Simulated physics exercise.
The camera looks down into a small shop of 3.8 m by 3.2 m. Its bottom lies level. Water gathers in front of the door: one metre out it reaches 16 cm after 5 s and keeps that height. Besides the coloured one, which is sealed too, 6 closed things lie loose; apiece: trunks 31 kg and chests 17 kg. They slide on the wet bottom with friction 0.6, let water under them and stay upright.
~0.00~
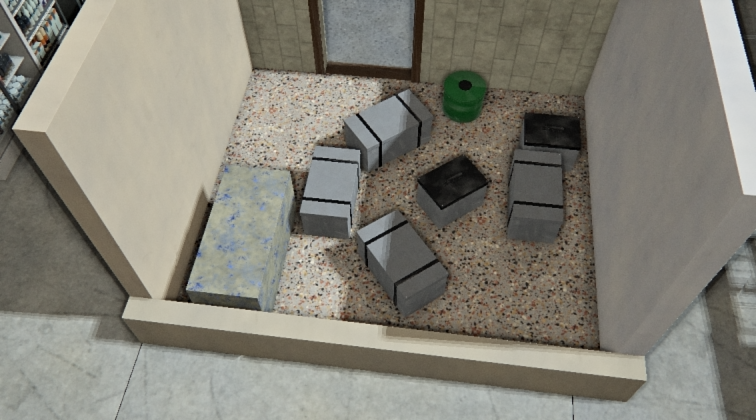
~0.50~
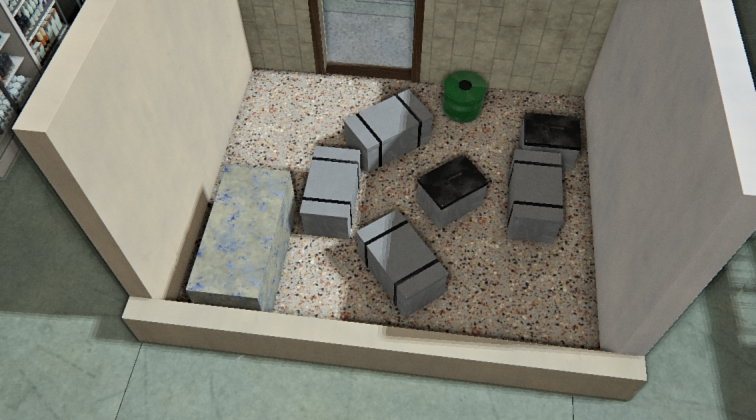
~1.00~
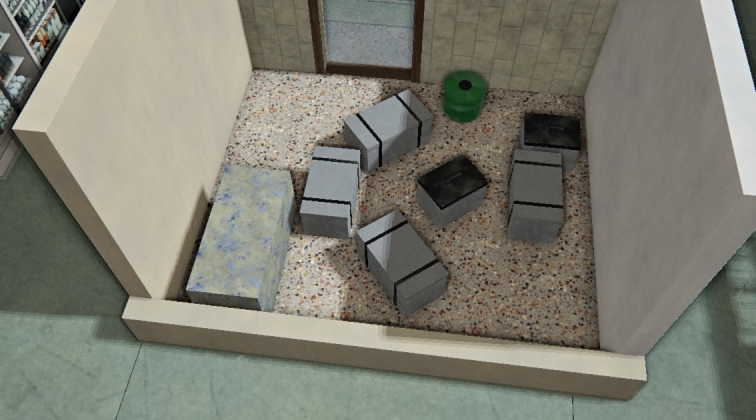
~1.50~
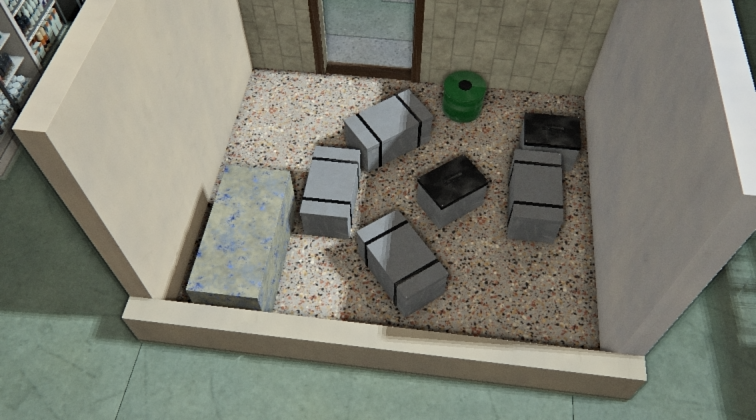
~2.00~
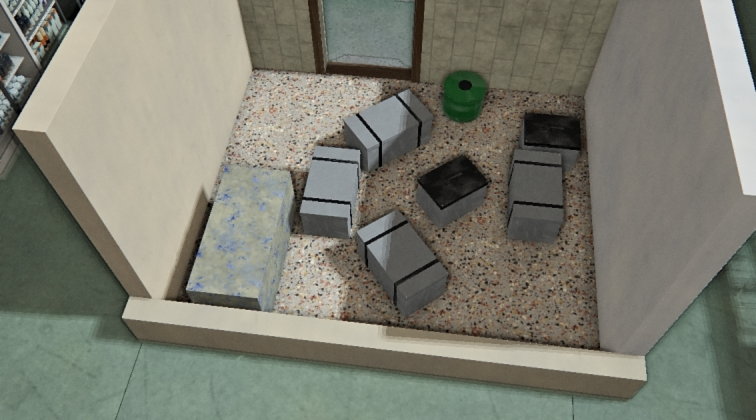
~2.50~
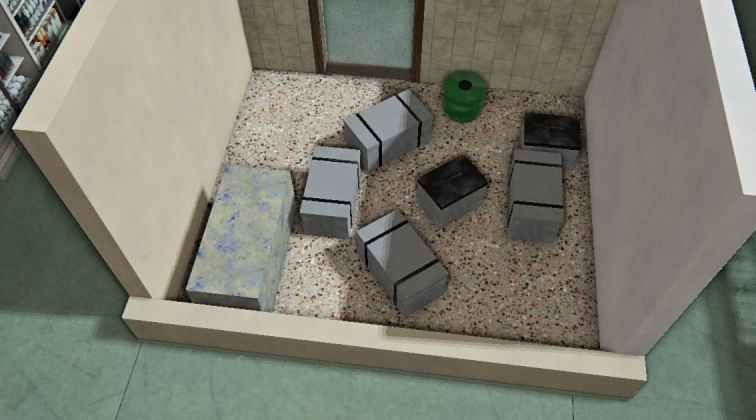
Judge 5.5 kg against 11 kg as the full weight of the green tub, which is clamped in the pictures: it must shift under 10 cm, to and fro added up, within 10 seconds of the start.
I expect that only the larger load is enough.
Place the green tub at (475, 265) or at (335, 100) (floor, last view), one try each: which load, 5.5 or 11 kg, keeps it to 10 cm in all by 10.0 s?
In that order: The smaller is enough; neither is enough.
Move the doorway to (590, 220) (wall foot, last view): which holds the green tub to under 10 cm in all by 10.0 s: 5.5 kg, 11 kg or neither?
In that case neither weight holds it.
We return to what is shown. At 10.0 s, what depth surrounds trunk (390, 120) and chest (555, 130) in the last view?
Roughly 7 and 4 cm.
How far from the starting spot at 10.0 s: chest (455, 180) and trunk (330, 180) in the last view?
In turn: 0 cm, 10 cm.
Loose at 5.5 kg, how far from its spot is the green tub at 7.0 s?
Roughly 50 cm.
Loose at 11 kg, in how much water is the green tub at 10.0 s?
Roughly 4 cm.
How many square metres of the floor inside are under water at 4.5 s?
Roughly 2.5 m2.
After 3.5 s the green tub would be 0 cm from its start with 5.5 kg and 0 cm from its start with 11 kg; 0 cm of water round it then.
After 4.5 s the green tub would be 0 cm from its start with 5.5 kg and 0 cm from its start with 11 kg; 1 cm of water round it then.
After 7.0 s the green tub would be 46 cm from its start with 5.5 kg and 0 cm from its start with 11 kg; 4 cm of water round it then.
After 10.0 s the green tub would be 111 cm from its start with 5.5 kg and 0 cm from its start with 11 kg; 4 cm of water round it then.
